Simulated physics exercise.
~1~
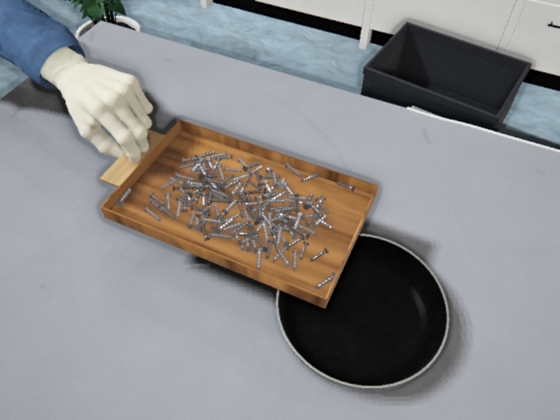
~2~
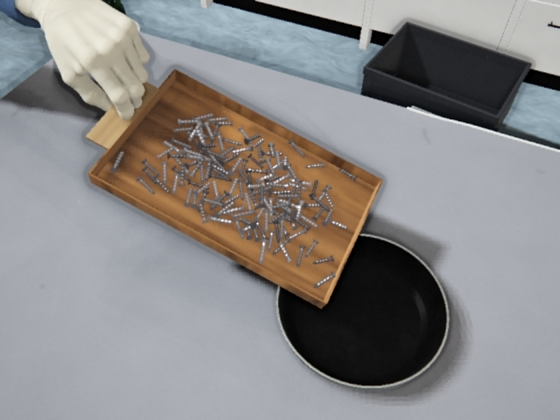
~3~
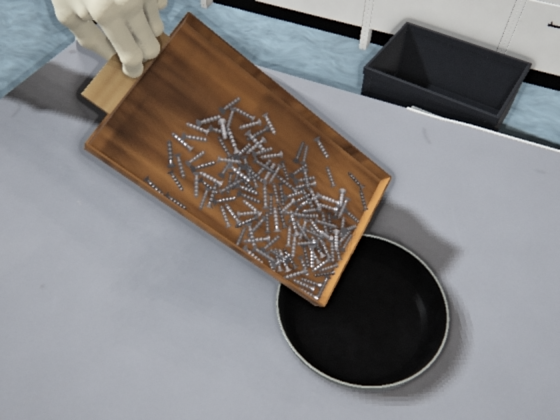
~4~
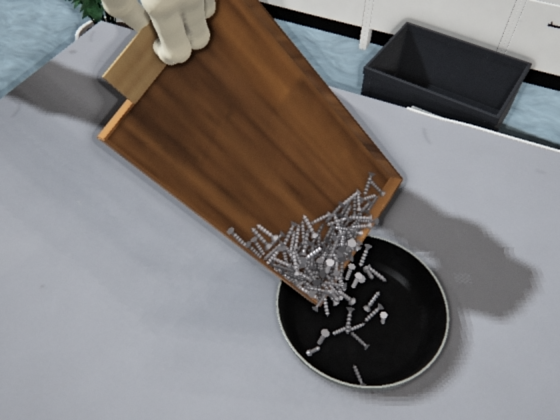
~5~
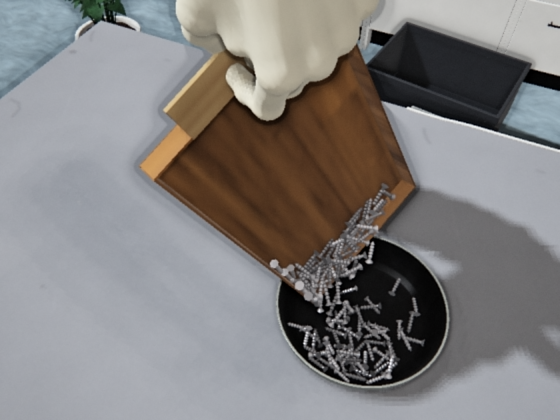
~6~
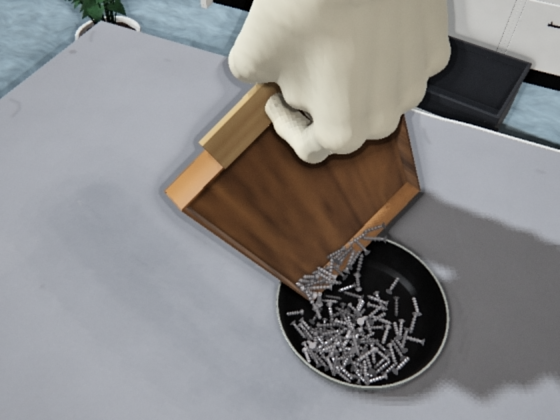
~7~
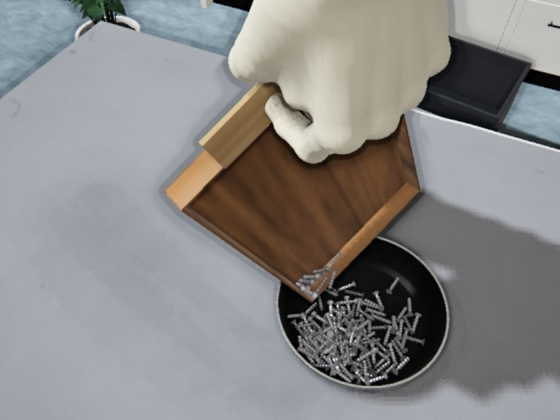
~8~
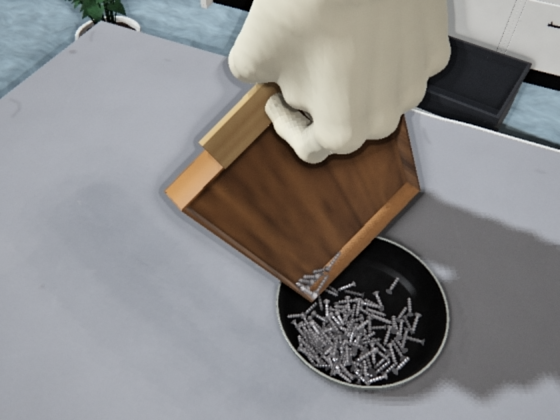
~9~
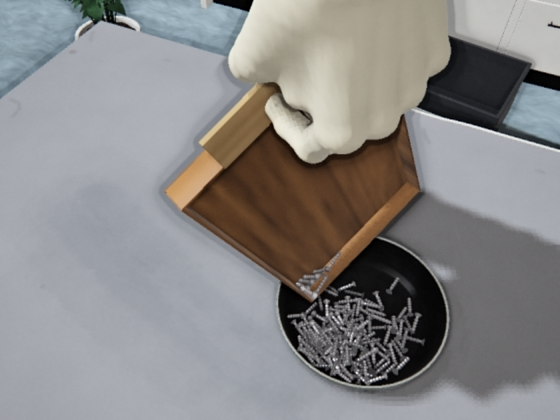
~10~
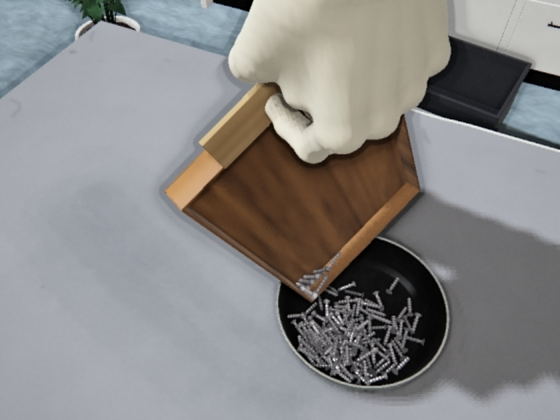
On a grey table, a gloved hand tips screws from a wooden tray into a black pan, leaving a few behind.
